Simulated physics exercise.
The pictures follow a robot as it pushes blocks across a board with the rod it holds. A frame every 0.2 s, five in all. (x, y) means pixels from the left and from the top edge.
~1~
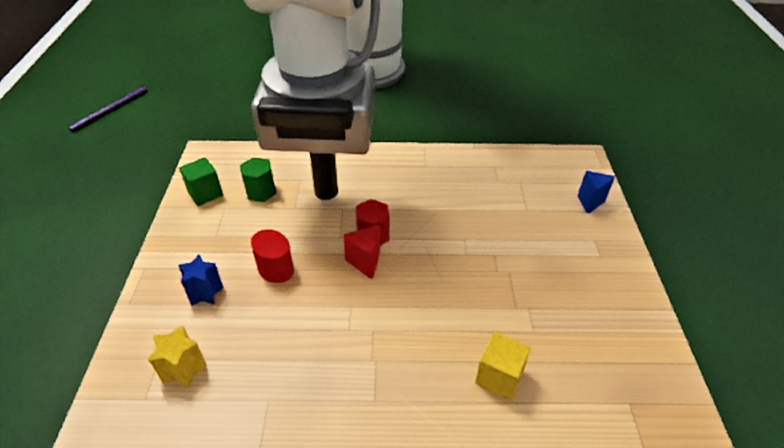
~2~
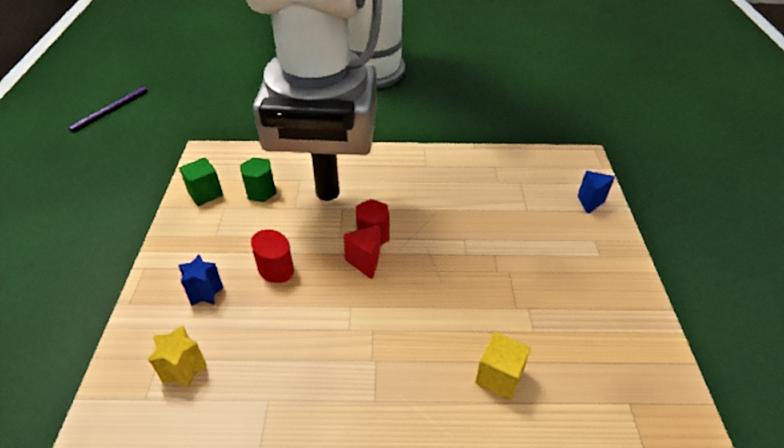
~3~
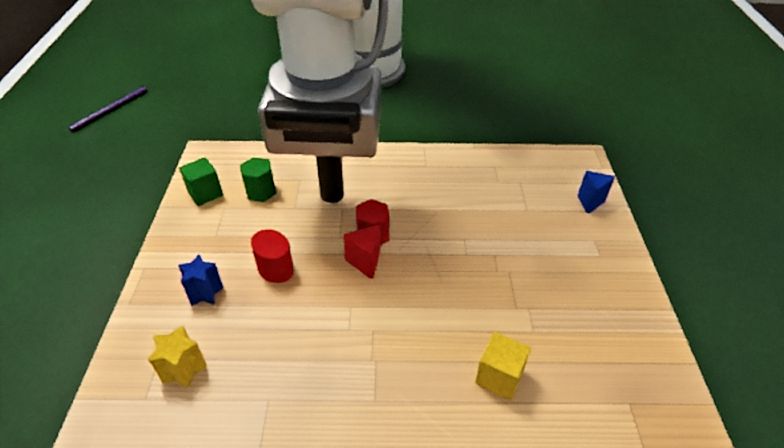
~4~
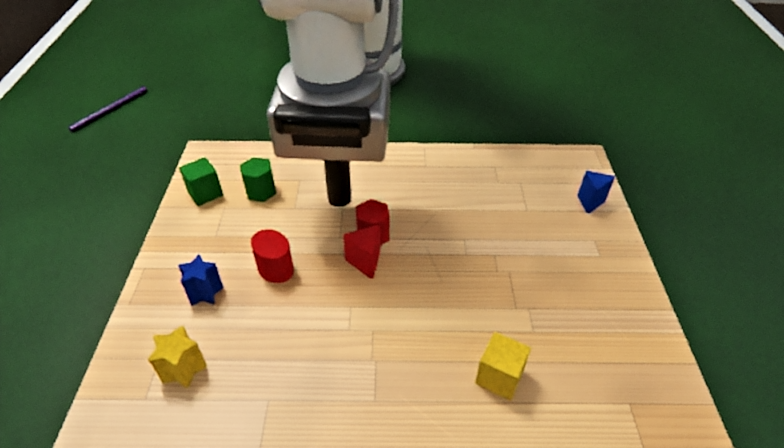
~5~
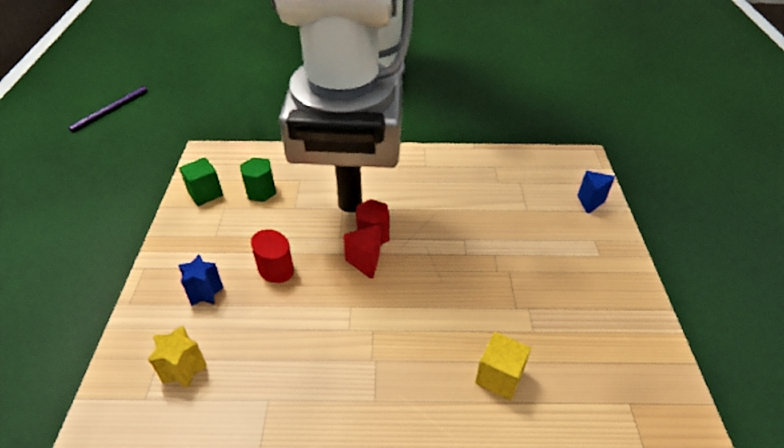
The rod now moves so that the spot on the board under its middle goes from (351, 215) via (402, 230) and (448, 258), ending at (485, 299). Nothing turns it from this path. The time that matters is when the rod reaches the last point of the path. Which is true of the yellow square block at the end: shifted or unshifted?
The block in question stays where it was by the end.
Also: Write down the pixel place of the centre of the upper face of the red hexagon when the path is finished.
I'd place it at (396, 227), taking the centre of its top.
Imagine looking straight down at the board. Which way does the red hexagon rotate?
My answer: Clockwise.
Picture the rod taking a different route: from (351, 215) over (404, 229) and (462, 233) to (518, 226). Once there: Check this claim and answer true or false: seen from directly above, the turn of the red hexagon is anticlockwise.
The statement is incorrect.
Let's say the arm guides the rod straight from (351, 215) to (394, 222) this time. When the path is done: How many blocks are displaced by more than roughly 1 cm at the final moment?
One block moves more than 1 cm.
On the path given first. One third of the way, rod (404, 220); red three-sided block (367, 243), turned 35° clockwise; red hexagon (394, 225), turned 60° clockwise.
Two thirds of the way, rod (450, 248); red three-sided block (367, 243), turned 35° clockwise; red hexagon (396, 227), turned 70° clockwise.
At the end, rod (487, 289); red three-sided block (367, 243), turned 35° clockwise; red hexagon (396, 227), turned 70° clockwise; yellow square block not moved.
